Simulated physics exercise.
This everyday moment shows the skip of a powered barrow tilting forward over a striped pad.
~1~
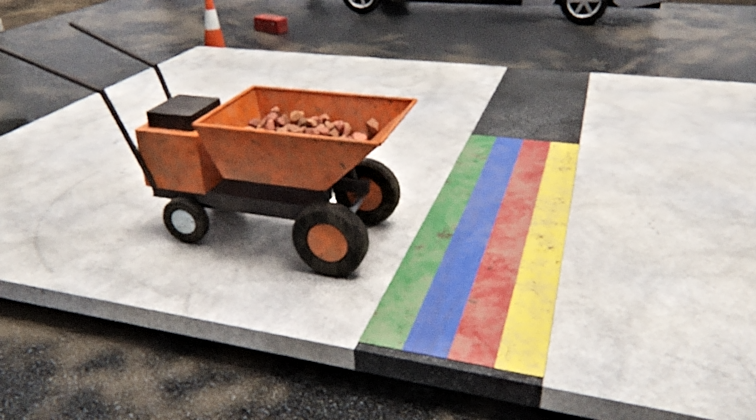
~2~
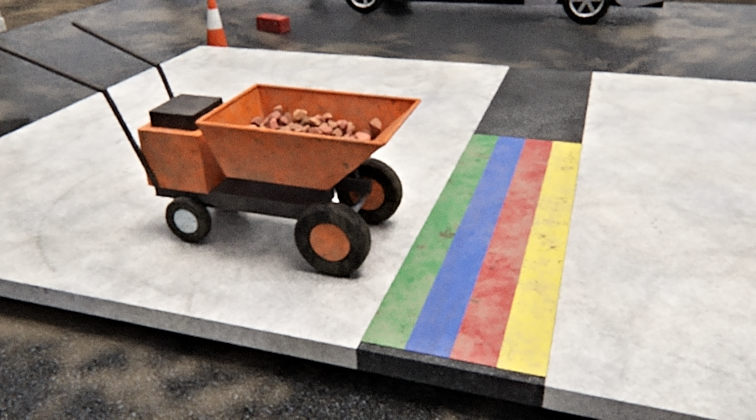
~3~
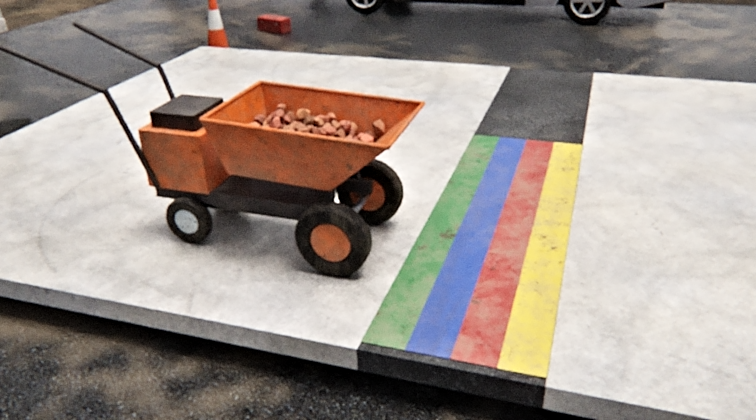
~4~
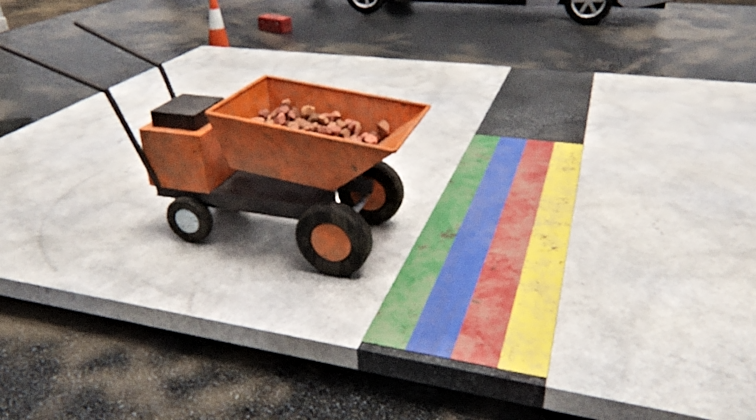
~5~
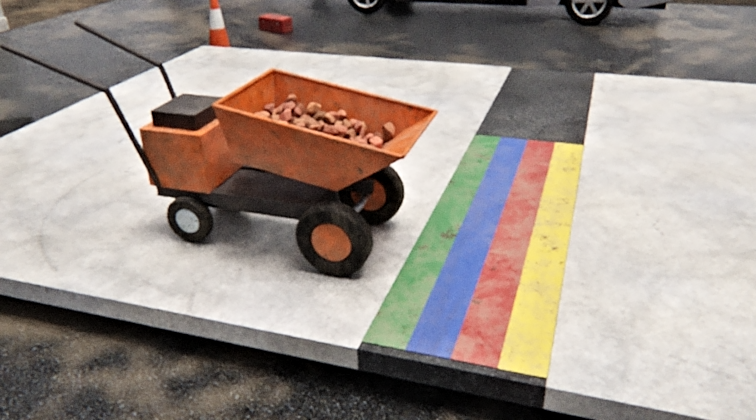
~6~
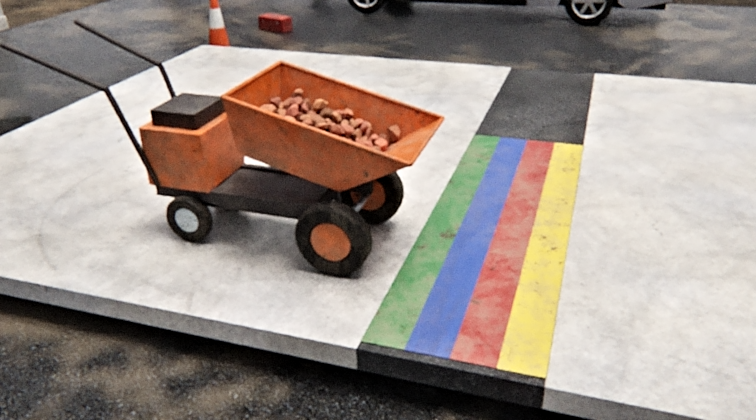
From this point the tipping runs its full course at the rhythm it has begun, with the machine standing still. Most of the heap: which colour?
Colour: Red.
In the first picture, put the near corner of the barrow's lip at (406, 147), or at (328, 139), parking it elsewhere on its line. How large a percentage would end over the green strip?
The first gives 0 %, the second 20 %.
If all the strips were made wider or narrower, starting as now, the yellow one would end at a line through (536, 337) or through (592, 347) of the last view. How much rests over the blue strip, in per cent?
10 and 20 percent, roughly.
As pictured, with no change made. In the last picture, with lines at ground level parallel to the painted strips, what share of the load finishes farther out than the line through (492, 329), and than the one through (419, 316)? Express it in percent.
In order, some 30 % then some 70 %.
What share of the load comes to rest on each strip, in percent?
In per cent, approximately: Green 0, blue 10, red 35, yellow 20.
Soon after the last picture, skip tipped steeply; all in the skip.
A little later, skip tipped steeply; most in the skip; a small part over the blue strip; a small part over the red strip.
Later still, skip tipped right over; about a third in the skip; a small part over the blue strip; about a third over the red strip; about a quarter over the yellow strip; a stray few off the paint.
At rest, skip tipped right over; about a third in the skip; none over the green strip; a small part over the blue strip; about a third over the red strip; about a quarter over the yellow strip; a stray few off the paint.
